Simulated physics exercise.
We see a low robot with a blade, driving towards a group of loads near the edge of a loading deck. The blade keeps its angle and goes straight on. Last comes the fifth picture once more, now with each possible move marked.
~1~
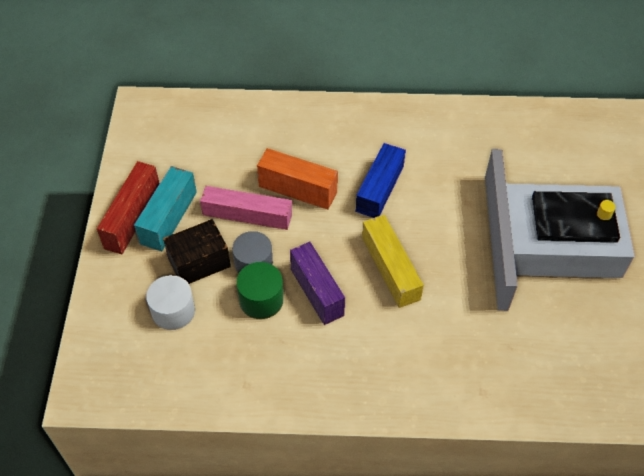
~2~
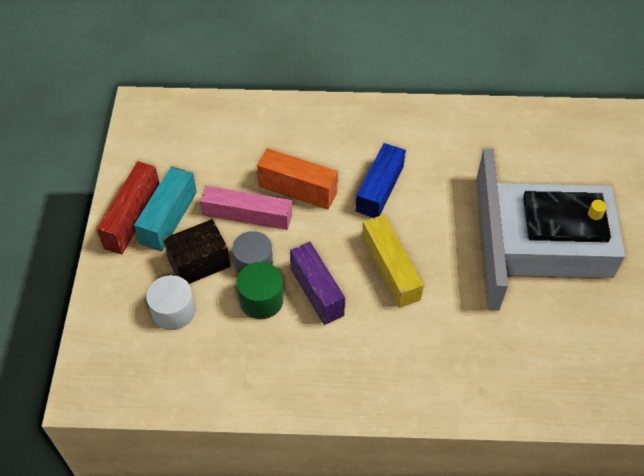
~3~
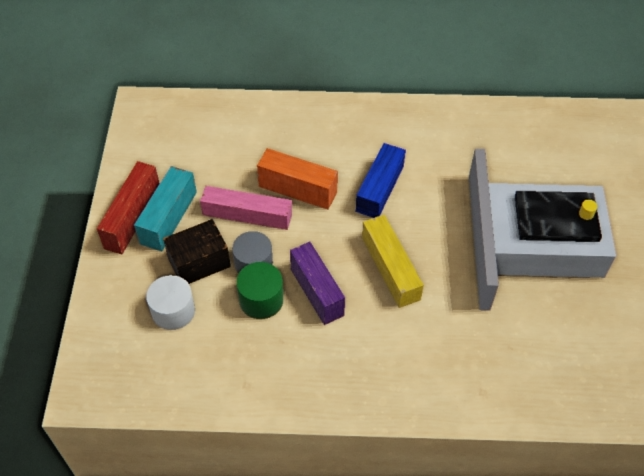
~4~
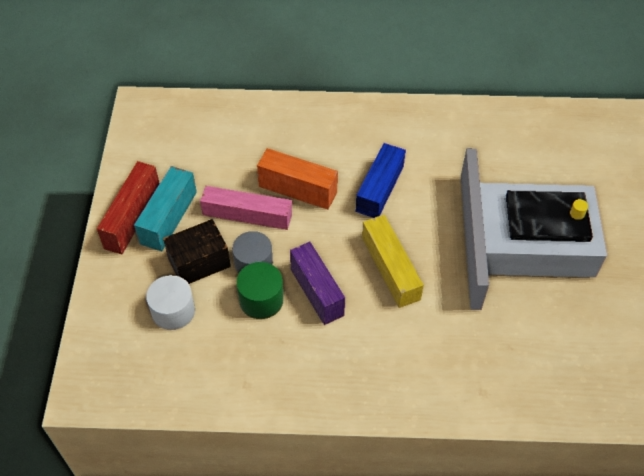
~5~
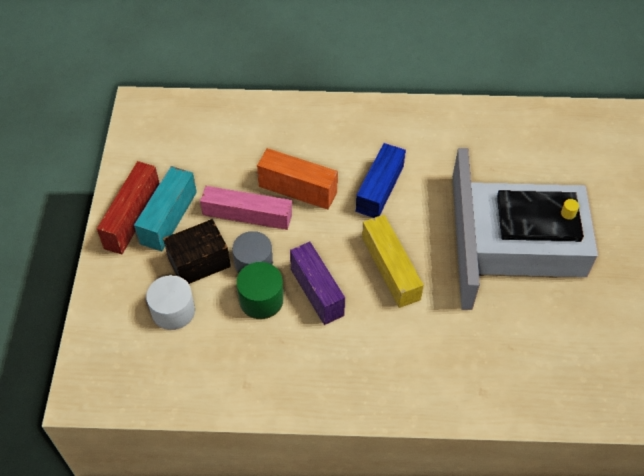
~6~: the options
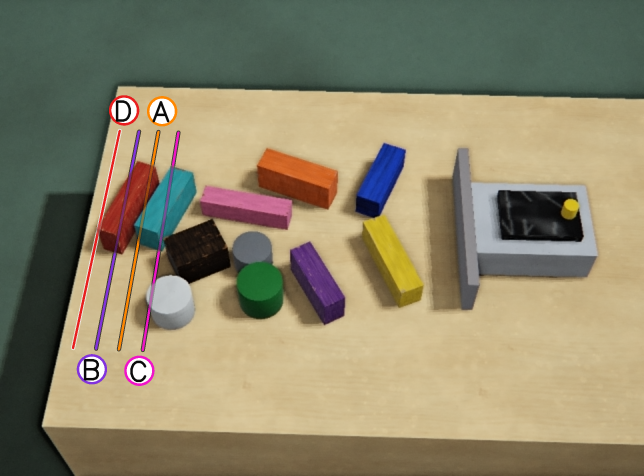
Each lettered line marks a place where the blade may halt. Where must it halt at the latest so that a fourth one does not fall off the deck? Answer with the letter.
As far as mark C.
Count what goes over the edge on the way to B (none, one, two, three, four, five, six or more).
In all, six or more.
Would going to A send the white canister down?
By then, no.
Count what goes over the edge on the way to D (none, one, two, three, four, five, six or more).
In all, six or more.
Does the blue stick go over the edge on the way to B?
No.
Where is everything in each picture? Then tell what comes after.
The first picture shows robot (569, 215); black crate (198, 253); green canister (260, 291).
The second picture shows robot (560, 215); purple bar (317, 283).
The third picture shows robot (552, 215); grey canister (253, 255).
The fourth picture shows robot (542, 215); yellow bar (392, 260).
The fifth picture shows robot (533, 214); pink bar (247, 208); blue stick (381, 180); white canister (171, 302).
On the copy, A at (140, 231); B at (119, 231); C at (162, 232); D at (98, 230).
On C. First, robot (422, 211); blue stick (339, 179); orange bar (287, 179).
Then, robot (311, 209); red bar (95, 208); turquoise bar (127, 205).
Finally, robot (225, 206); red bar over the edge; black crate over the edge; two fallen.
By contrast, A drops five; B drops eight; D drops ten.
